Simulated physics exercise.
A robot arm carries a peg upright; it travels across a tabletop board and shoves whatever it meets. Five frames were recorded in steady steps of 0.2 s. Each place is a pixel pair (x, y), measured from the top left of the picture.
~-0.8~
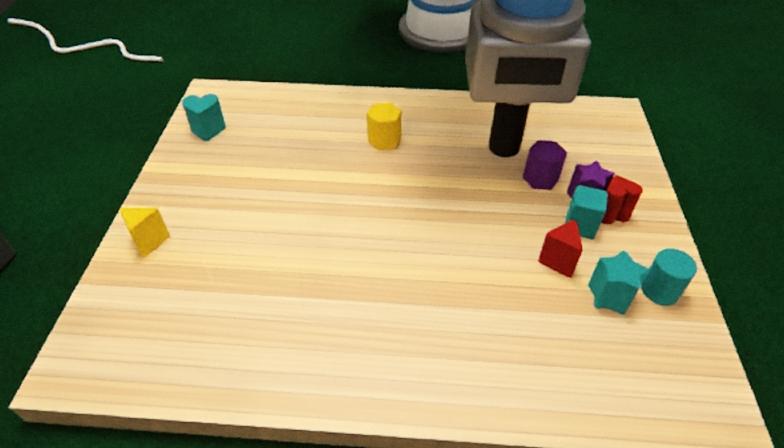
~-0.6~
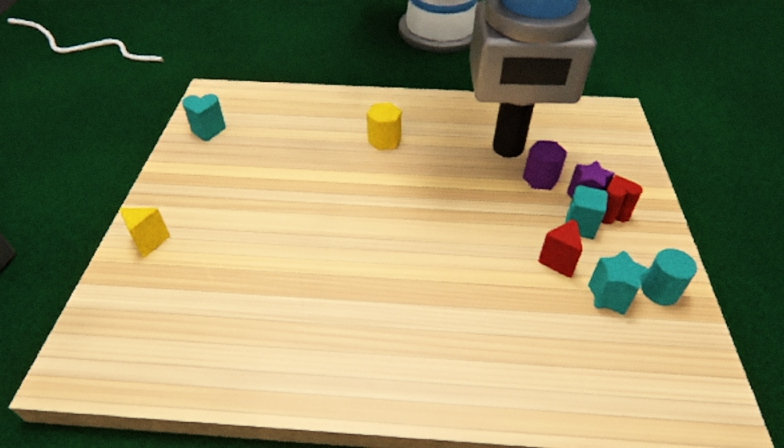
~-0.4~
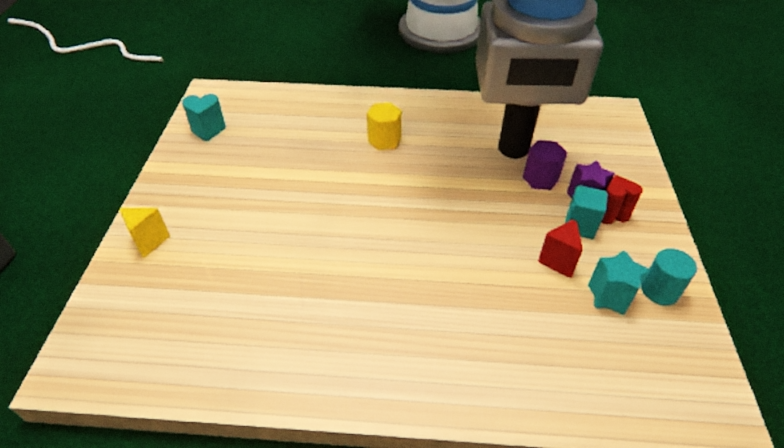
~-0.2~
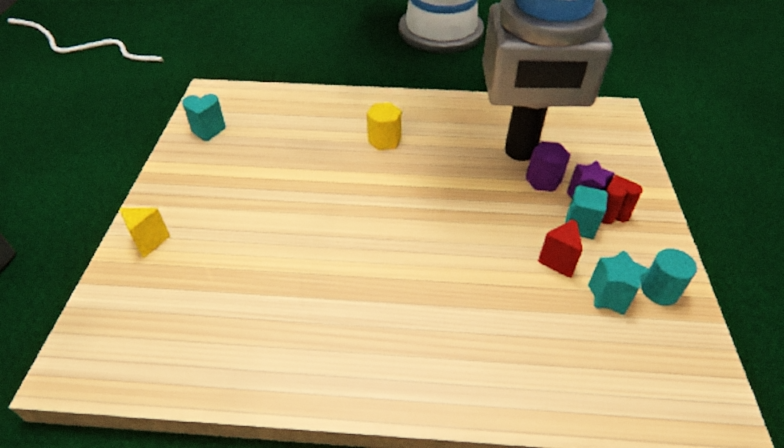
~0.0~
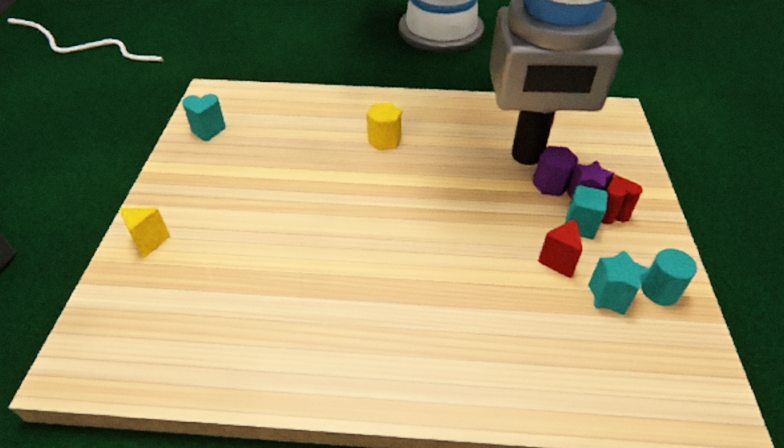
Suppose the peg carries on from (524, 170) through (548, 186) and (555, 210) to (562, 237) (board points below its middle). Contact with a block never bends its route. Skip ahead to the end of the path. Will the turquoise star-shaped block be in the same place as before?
Final answer: Yes.
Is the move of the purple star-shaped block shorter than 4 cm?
No - that is not the case.
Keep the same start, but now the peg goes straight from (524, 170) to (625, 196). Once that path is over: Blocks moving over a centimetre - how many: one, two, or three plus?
The number will come to 3 or more.
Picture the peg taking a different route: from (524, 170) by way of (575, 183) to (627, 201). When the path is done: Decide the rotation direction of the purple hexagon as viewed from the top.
Viewed from overhead, the purple hexagon winds up turned clockwise.
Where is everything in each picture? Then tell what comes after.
The first frame shows tip of the peg (504, 149), middles of tops, purple hexagon (549, 150), red triangular piece (568, 234), turquoise square (591, 198), purple star-shaped block (595, 172), red heart-shaped block (624, 186), turquoise star-shaped block (624, 268).
The second frame shows peg (508, 149), nothing pushed.
The third frame shows peg (513, 150), nothing pushed.
The fourth frame shows peg (520, 152), purple hexagon (552, 152).
The fifth frame shows peg (527, 156), purple hexagon (560, 156), red triangular piece (568, 234), turquoise square (591, 198), purple star-shaped block (595, 172), red heart-shaped block (624, 186), turquoise star-shaped block (624, 268).
The first path, step by step. One third of the way, peg (552, 173); purple hexagon (587, 174); turquoise square (594, 201), turned 15° clockwise; purple star-shaped block (625, 187); red heart-shaped block (655, 198).
Two thirds of the way, peg (560, 198); purple hexagon (603, 190), turned 50° anticlockwise; turquoise square (612, 218), turned 50° clockwise; purple star-shaped block (642, 194), turned 15° anticlockwise; red heart-shaped block (673, 204), turned 15° anticlockwise.
At the end, peg (567, 223); purple hexagon (606, 195), turned 75° anticlockwise; red triangular piece (568, 236); turquoise square (616, 220), turned 65° clockwise; purple star-shaped block (642, 194), turned 15° anticlockwise; red heart-shaped block (673, 204), turned 15° anticlockwise; turquoise star-shaped block unmoved.
